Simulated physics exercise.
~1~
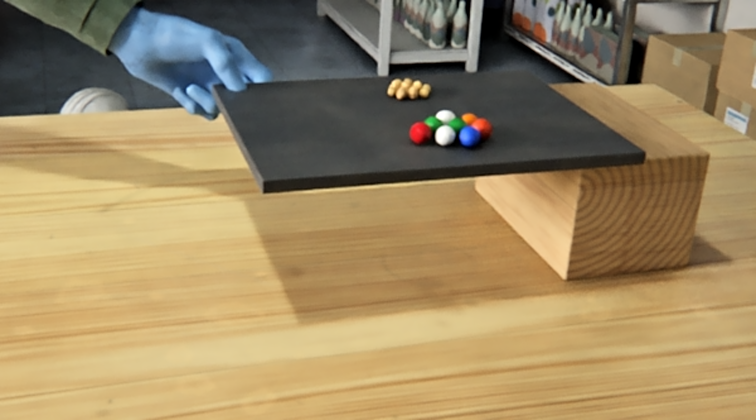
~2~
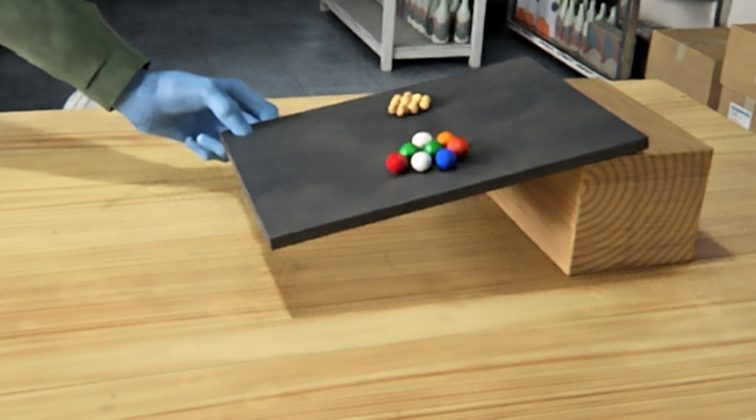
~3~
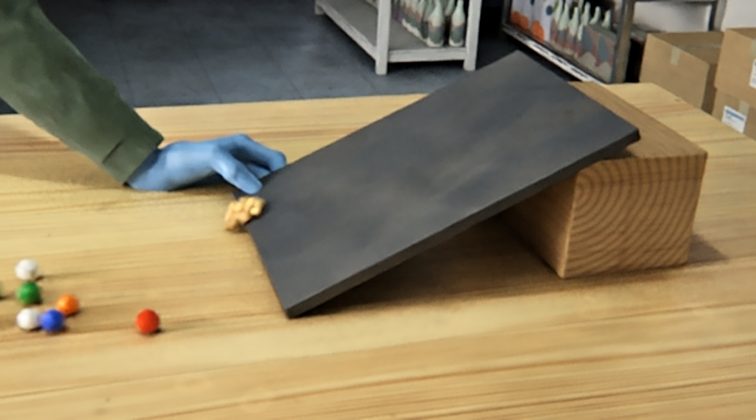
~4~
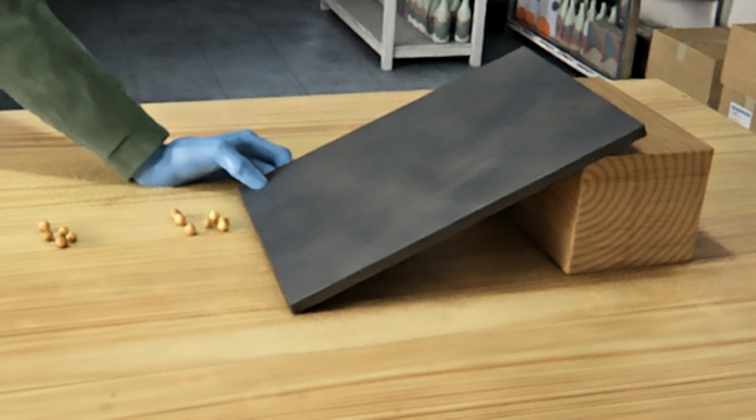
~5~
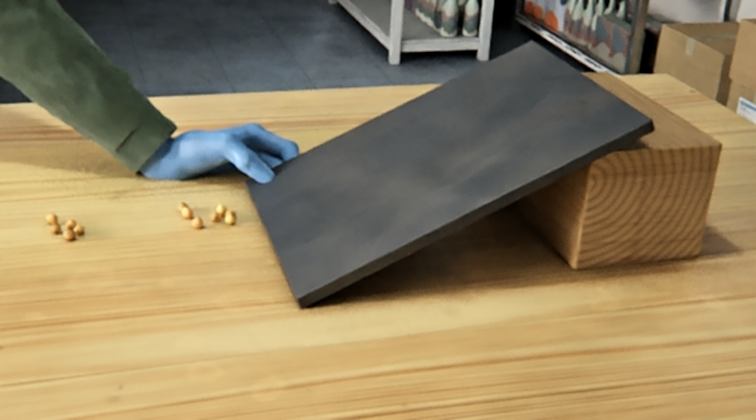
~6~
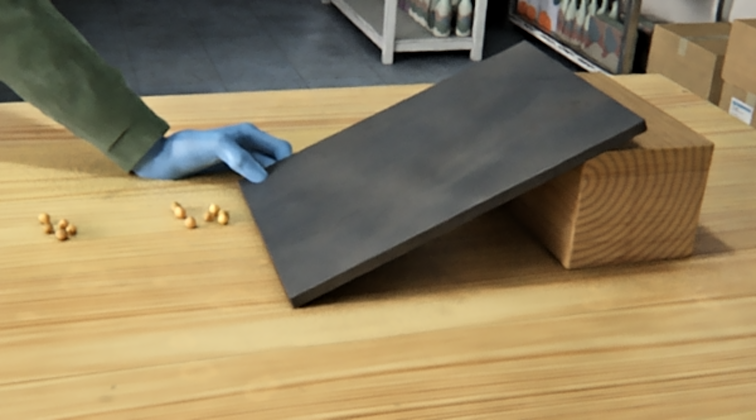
In a workshop with shelves and cardboard boxes behind, a slightly swaying view looks down across a pale wooden table. A dark board rests at its right end on a wooden block, with small coloured balls near the front and a cluster of small golden-brown pieces behind them. A blue-gloved hand at the left lowers the free end, and the board tilts until it meets the table. The balls roll left across the table, while the brown pieces slide to the board's foot. Finally, the balls are out of view, and the brown pieces lie still in scattered groups near the hand.
